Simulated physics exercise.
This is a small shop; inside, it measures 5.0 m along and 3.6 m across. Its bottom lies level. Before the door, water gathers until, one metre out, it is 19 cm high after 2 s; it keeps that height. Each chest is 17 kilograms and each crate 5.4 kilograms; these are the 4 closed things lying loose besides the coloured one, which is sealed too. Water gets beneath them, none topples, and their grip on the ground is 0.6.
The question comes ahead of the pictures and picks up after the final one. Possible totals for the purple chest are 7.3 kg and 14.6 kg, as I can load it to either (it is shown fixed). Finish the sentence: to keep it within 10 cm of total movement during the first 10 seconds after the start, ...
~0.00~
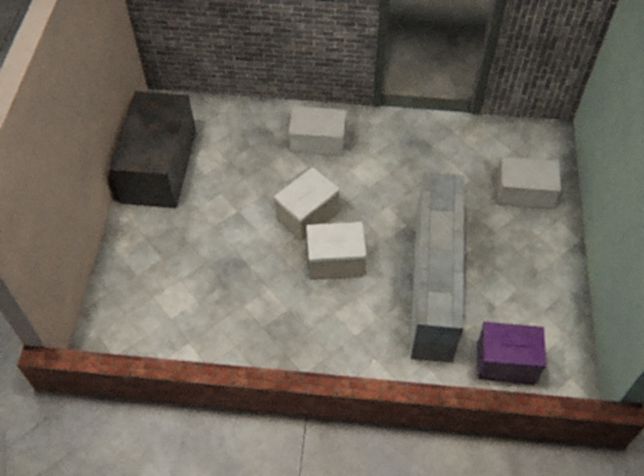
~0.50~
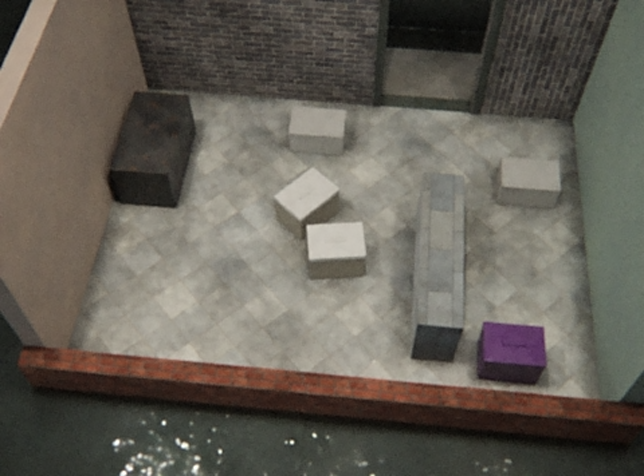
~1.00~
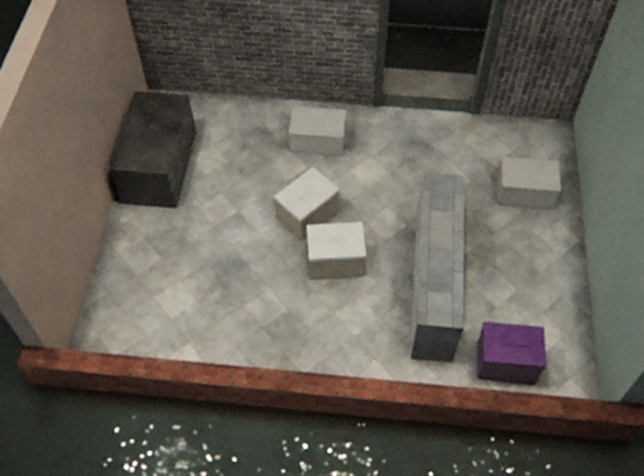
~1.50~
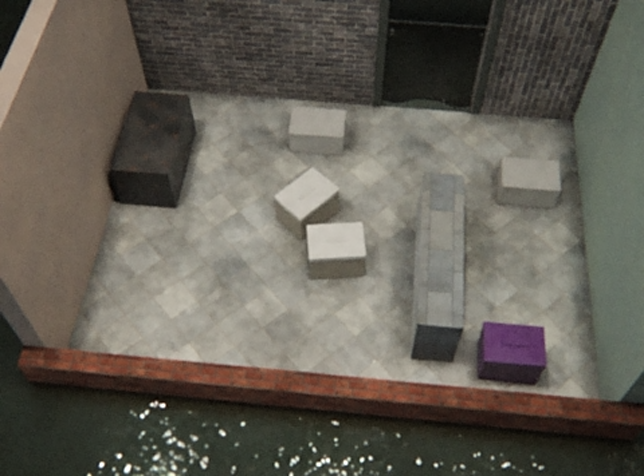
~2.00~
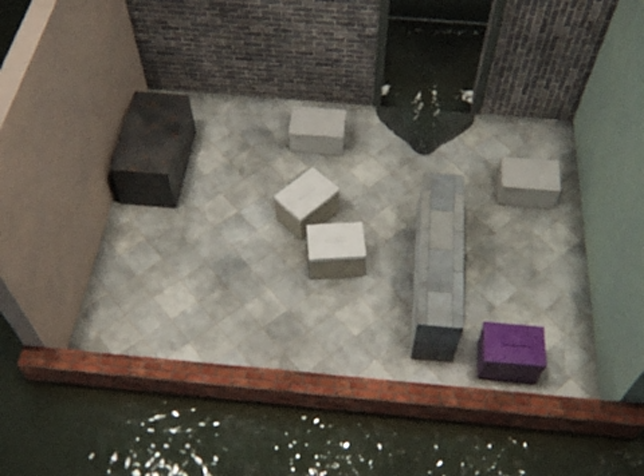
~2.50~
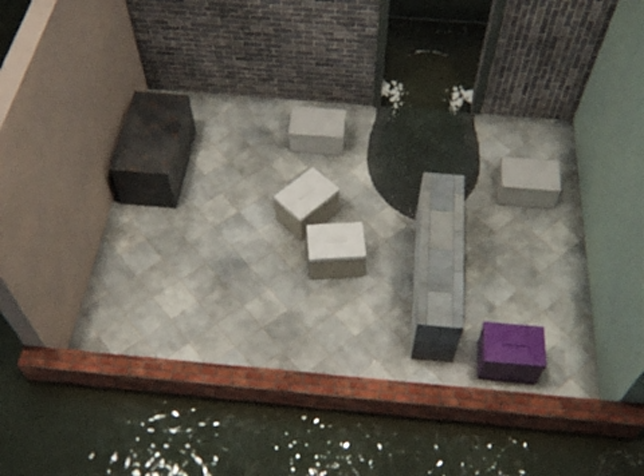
To keep it within 10 cm in that time, no load offered works.
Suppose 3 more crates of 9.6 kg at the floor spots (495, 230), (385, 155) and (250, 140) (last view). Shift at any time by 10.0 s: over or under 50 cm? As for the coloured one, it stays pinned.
Answer by position: Outside the range; outside the range; inside the range.
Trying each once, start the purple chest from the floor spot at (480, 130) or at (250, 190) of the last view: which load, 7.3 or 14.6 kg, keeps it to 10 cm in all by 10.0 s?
In that order: No load works; just the heavier works.
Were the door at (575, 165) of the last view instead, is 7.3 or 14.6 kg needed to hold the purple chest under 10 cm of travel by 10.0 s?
Just the heavy one.
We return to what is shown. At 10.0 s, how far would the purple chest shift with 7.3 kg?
I'd put it at roughly 100 cm.
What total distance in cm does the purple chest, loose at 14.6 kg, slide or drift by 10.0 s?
Some 120 cm in all.
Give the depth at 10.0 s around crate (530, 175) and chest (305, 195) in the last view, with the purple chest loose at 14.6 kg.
I'd estimate 8 cm for the first and 6 cm for the second.
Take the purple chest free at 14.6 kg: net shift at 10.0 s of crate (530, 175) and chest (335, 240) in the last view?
The first is 200 cm from its start, the second 50 cm.
After 3.5 s the purple chest would be 0 cm from its start with 7.3 kg and 0 cm from its start with 14.6 kg; 0 cm of water round it then.
After 4.5 s the purple chest would be 0 cm from its start with 7.3 kg and 0 cm from its start with 14.6 kg; 2 cm of water round it then.
After 7.0 s the purple chest would be 19 cm from its start with 7.3 kg and 14 cm from its start with 14.6 kg; 8 cm of water round it then.
After 10.0 s the purple chest would be 96 cm from its start with 7.3 kg and 101 cm from its start with 14.6 kg; 8 cm of water round it then.
